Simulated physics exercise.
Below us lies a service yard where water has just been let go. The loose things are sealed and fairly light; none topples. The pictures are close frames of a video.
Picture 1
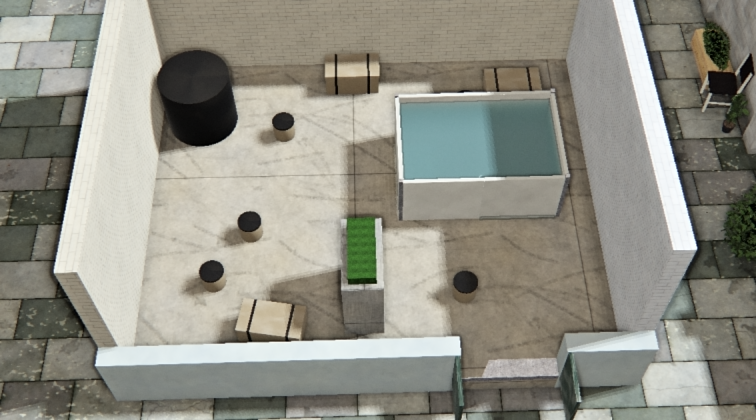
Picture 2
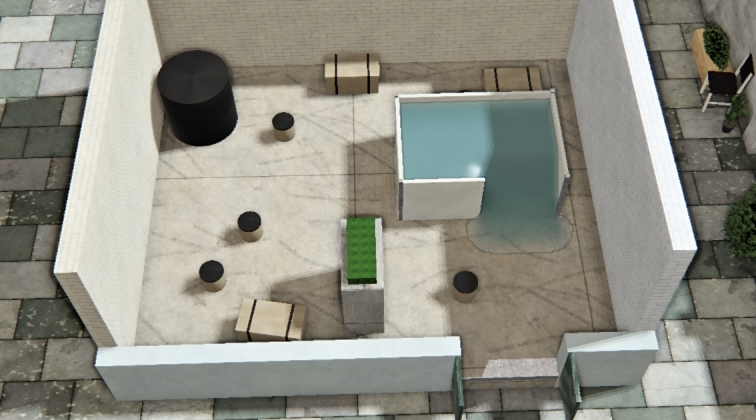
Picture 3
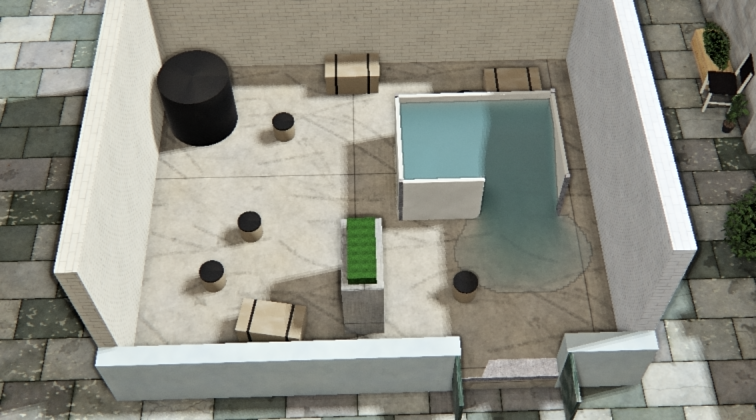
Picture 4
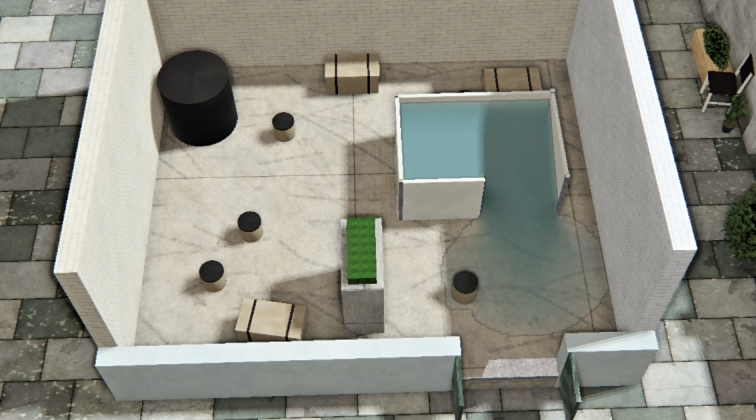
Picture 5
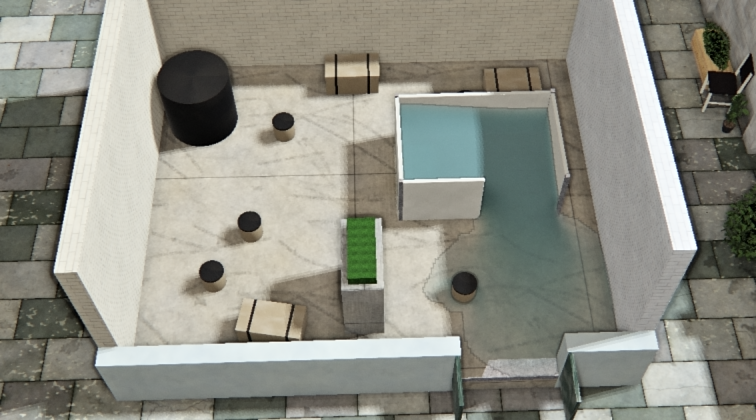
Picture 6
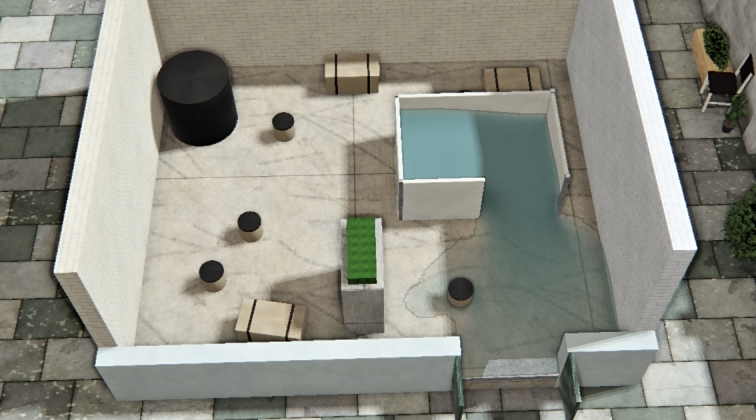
At the start, a pale tank holds blue-green water in a walled yard with scattered pails and trunks. The right part of its front wall is then gone, and water spreads across the floor to the front doorway, surrounding the nearest pail, which shifts slightly left while the others stay still.
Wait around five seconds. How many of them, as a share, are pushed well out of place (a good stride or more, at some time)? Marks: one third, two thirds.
Share: Less than a third.
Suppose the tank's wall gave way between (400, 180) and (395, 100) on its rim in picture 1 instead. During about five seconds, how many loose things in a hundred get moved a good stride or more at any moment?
I make it 60 per cent.
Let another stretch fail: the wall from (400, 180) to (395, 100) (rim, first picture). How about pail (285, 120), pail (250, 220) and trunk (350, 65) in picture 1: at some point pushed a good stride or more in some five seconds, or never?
In that order: Yes, moved that far, pushed that far.
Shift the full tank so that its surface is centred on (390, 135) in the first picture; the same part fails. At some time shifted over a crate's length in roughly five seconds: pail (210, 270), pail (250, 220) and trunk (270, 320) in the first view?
In turn: Pushed that far, short of that, that far or more.
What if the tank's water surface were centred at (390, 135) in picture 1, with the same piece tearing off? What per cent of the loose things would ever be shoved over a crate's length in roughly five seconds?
Near 40 in a hundred.
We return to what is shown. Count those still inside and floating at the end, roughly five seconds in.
0 of them.
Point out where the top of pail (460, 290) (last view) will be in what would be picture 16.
Roughly at (402, 318).
A moment on, 1 of 8 are well off their spots; 0 afloat.
Next, 1 of 8 are well off their spots; 0 afloat.
Later, 1 of 8 are well off their spots; 0 afloat.
In the end, 2 of 8 are well off their spots, and 2 have been at some point; 0 afloat.
